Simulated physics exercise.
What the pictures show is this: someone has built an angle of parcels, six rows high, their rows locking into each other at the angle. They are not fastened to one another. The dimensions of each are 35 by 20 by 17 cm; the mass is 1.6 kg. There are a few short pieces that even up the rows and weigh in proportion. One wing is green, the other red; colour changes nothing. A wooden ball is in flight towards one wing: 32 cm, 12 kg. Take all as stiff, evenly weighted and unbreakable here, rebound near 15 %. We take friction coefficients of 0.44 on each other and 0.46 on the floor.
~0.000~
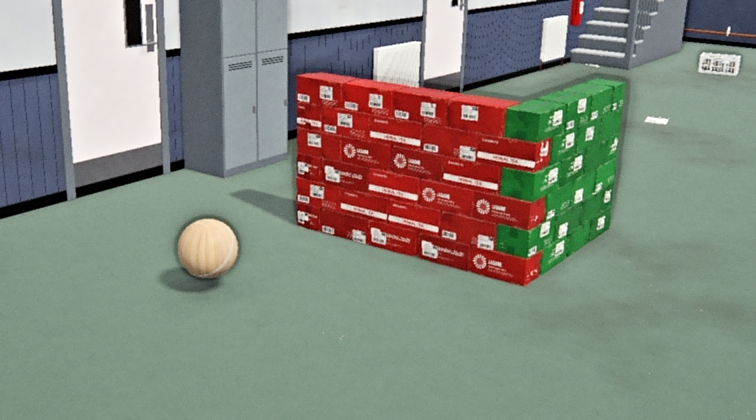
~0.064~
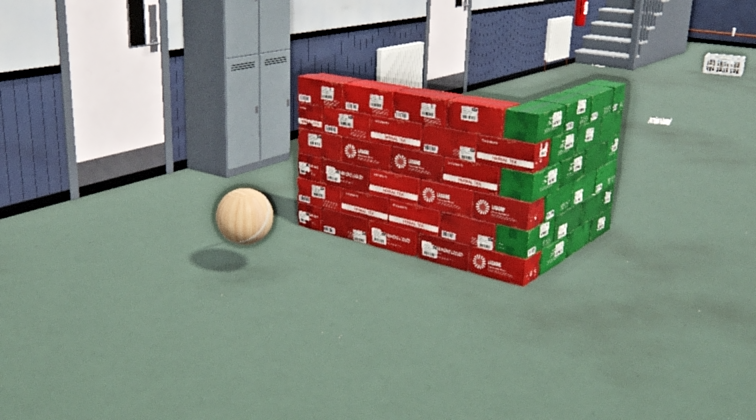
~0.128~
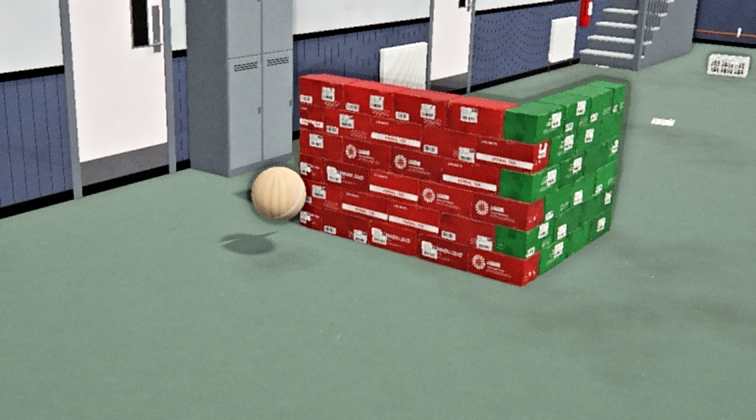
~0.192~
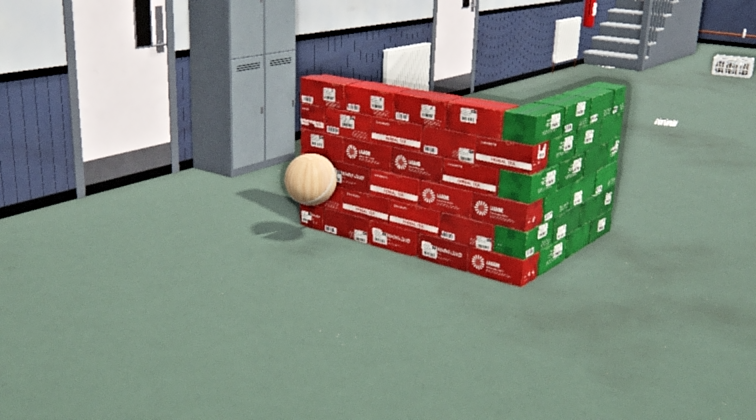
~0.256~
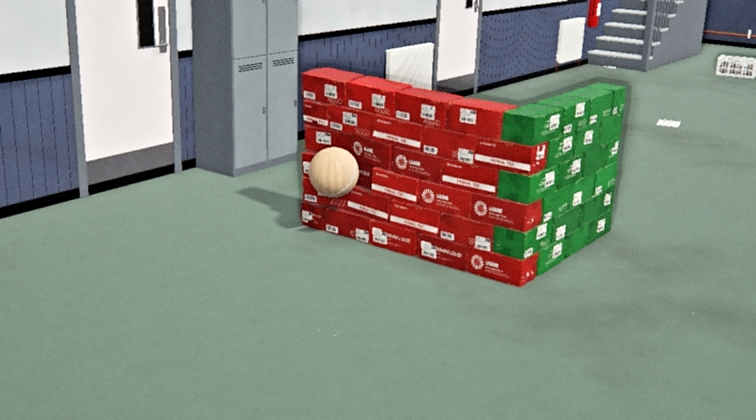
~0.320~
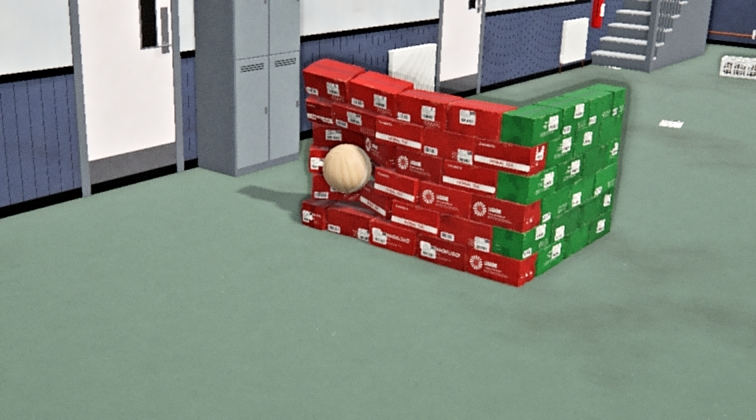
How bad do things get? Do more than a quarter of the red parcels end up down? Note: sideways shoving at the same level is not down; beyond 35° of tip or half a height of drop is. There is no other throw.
Yes.
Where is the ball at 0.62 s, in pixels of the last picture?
(390, 192), more or less.
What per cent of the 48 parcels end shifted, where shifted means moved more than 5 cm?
Displaced: 35 %.
By 0.62 s, ball still moving; 7 of the 27 red parcels down (7 of 48 in all colours); top red parcel tilted 5°.
By 1.18 s, ball still moving; 15 of the 27 red parcels down (15 of 48 in all colours); top red parcel tilted 44°, 17 cm lower.
When it is over (2.6 s), ball rolling away; 16 of the 27 red parcels down (16 of 48 in all colours); top red parcel on its side; top green parcel unmoved. That is 59 per cent. In pixels of the last frame, middles, top red parcel near (572, 210), top green parcel near (533, 125).
